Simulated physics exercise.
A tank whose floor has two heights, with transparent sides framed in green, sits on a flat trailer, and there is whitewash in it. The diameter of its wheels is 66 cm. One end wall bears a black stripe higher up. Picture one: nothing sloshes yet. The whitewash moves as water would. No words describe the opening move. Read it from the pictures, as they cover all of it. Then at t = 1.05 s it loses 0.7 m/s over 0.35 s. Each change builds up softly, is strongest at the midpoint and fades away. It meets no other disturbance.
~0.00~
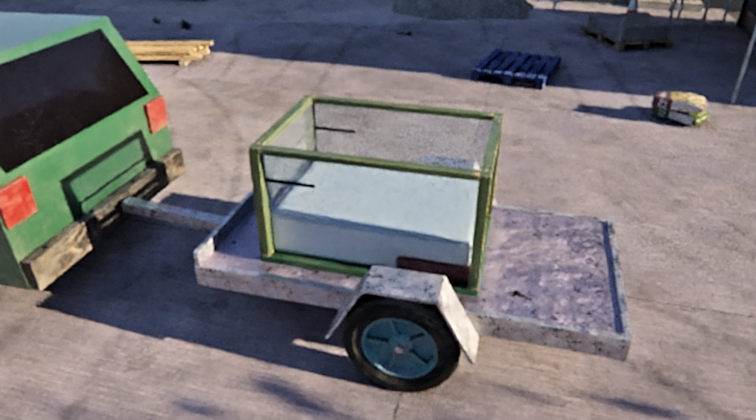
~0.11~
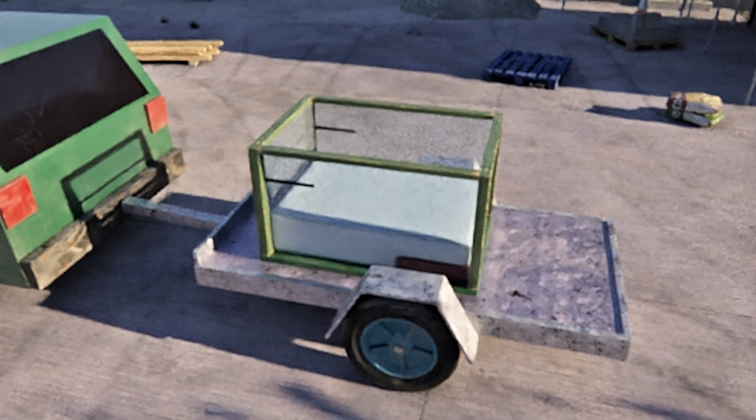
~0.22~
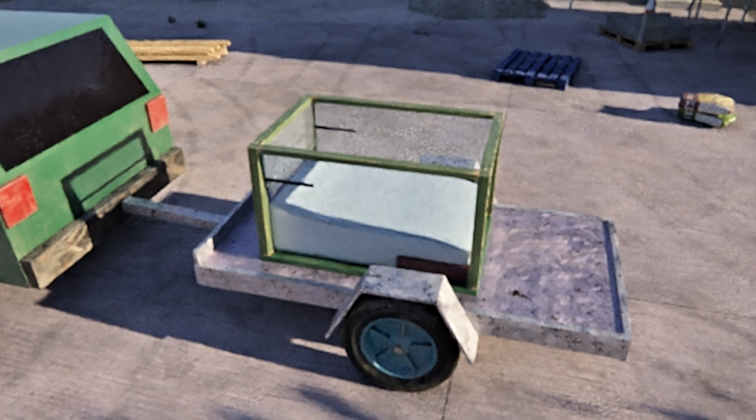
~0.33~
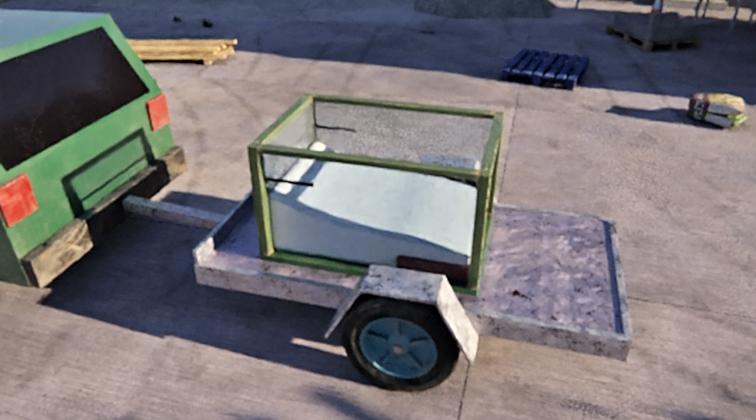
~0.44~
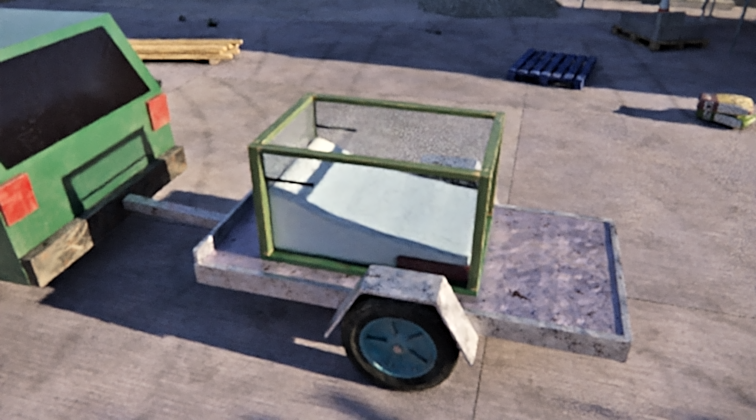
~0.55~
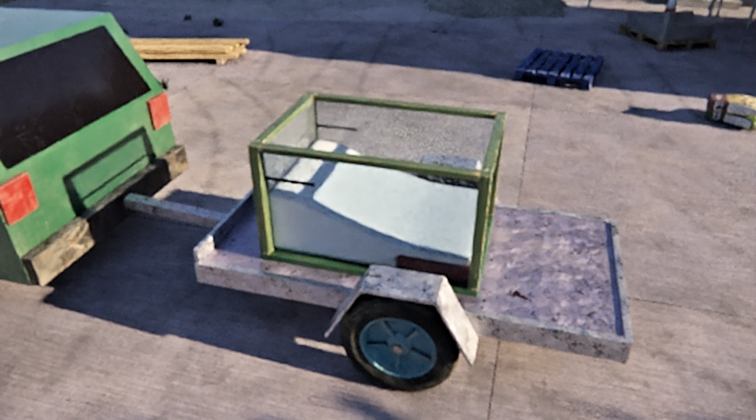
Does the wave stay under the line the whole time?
It can't clear it.
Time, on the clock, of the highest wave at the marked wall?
About 0.3 seconds.
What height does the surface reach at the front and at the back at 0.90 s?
Front level 28 cm, back level 20 cm.
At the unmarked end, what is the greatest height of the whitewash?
Peak level: Approx. 50 cm.
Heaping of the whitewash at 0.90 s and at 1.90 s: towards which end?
Higher at the forward side, then higher at the forward side.
By 0.90 s it stands 19 cm high behind and 28 cm in front; all of it is still inside.
By 1.40 s it stands 36 cm high behind and 32 cm in front; all of it is still inside.
By 1.90 s it stands 20 cm high behind and 29 cm in front; all of it is still inside.
By 4.39 s the waves are smaller; the highest at the front wall was 42 cm, at 0.33 s, against a line at 50 cm.
